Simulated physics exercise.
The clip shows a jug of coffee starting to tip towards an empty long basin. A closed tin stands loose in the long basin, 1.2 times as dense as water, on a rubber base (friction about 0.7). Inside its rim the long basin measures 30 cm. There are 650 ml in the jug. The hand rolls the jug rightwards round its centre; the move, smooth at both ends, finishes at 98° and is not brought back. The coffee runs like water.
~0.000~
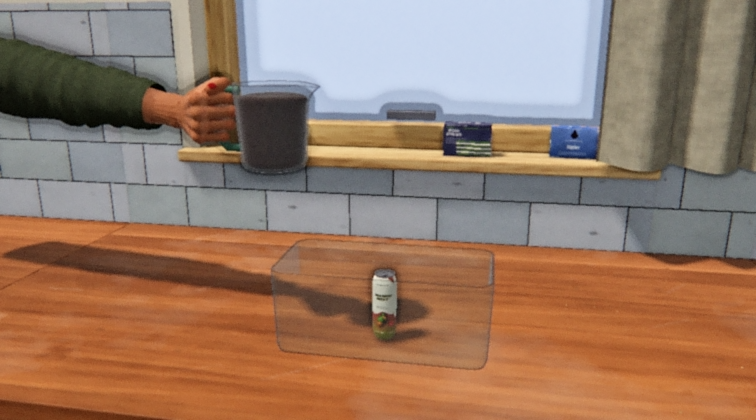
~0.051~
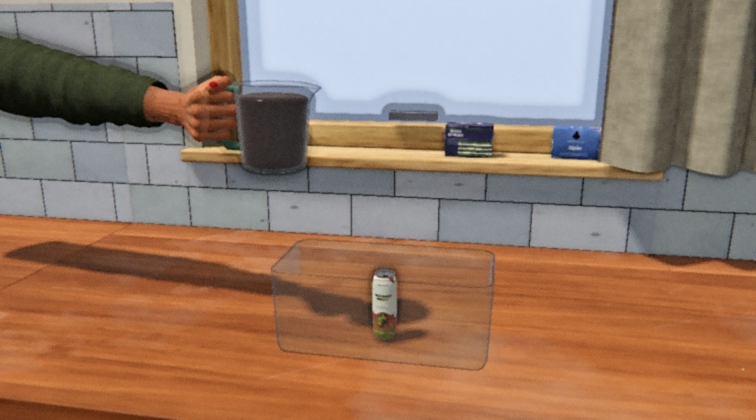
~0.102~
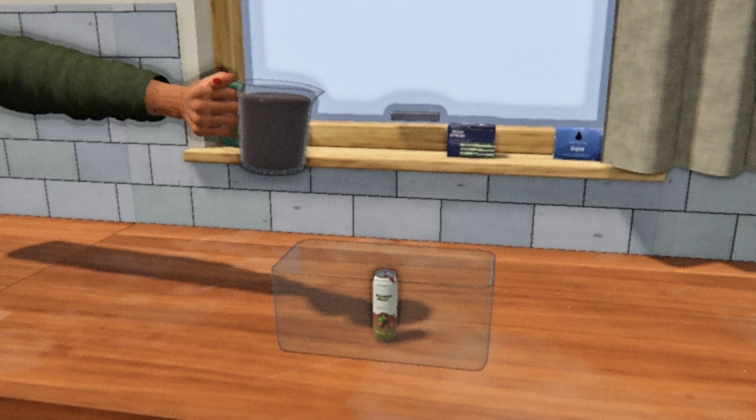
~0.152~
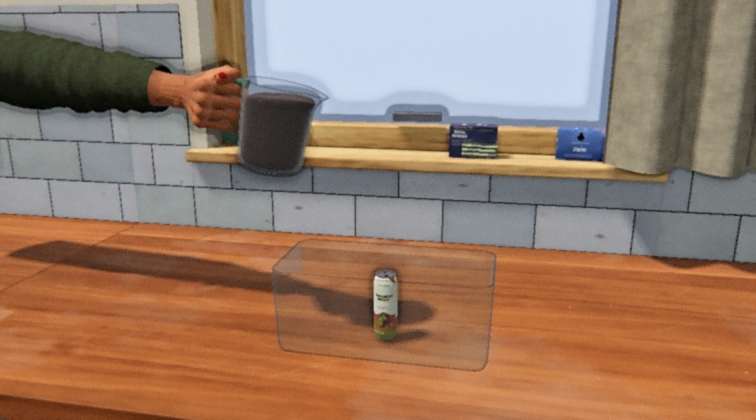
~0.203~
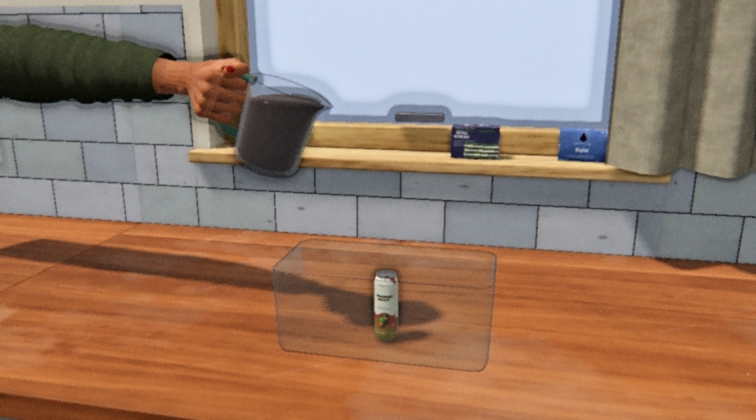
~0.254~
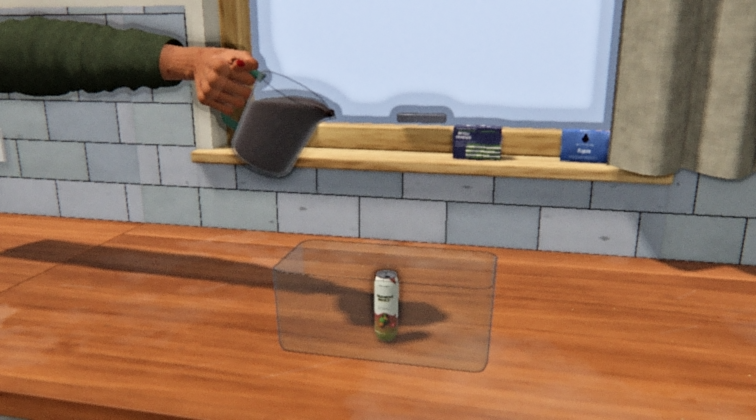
The footage shows a hand holding a glass jug of dark liquid above a wooden counter, near a clear, long basin with a small can standing inside; the hand gradually tilts the jug rightwards while the can stays still.
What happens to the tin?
It topples.
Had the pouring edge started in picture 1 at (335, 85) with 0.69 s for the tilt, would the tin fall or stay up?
Then it stays up.
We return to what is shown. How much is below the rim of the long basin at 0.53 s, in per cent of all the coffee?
Some 9 per cent.
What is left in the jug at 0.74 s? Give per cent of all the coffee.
Near 20 in a hundred.
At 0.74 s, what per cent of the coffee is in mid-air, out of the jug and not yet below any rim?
About 24 per cent.
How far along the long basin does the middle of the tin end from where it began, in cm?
Some 10.0 cm.
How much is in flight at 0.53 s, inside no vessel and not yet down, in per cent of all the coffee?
Near 30 in a hundred.
By 0.53 s the tilt is 87° and 61 per cent is still to pour; the tin stands where it began.
By 0.74 s the tilt is 98° and 19 per cent is still to pour; the tin stands where it began.
By 0.95 s the tilt is 98° and 5 per cent is still to pour; the tin leans 15°.
By 1.18 s the tilt is 98° and 1 per cent is still to pour; the tin lies on its side.
At rest the tin lies on its side.
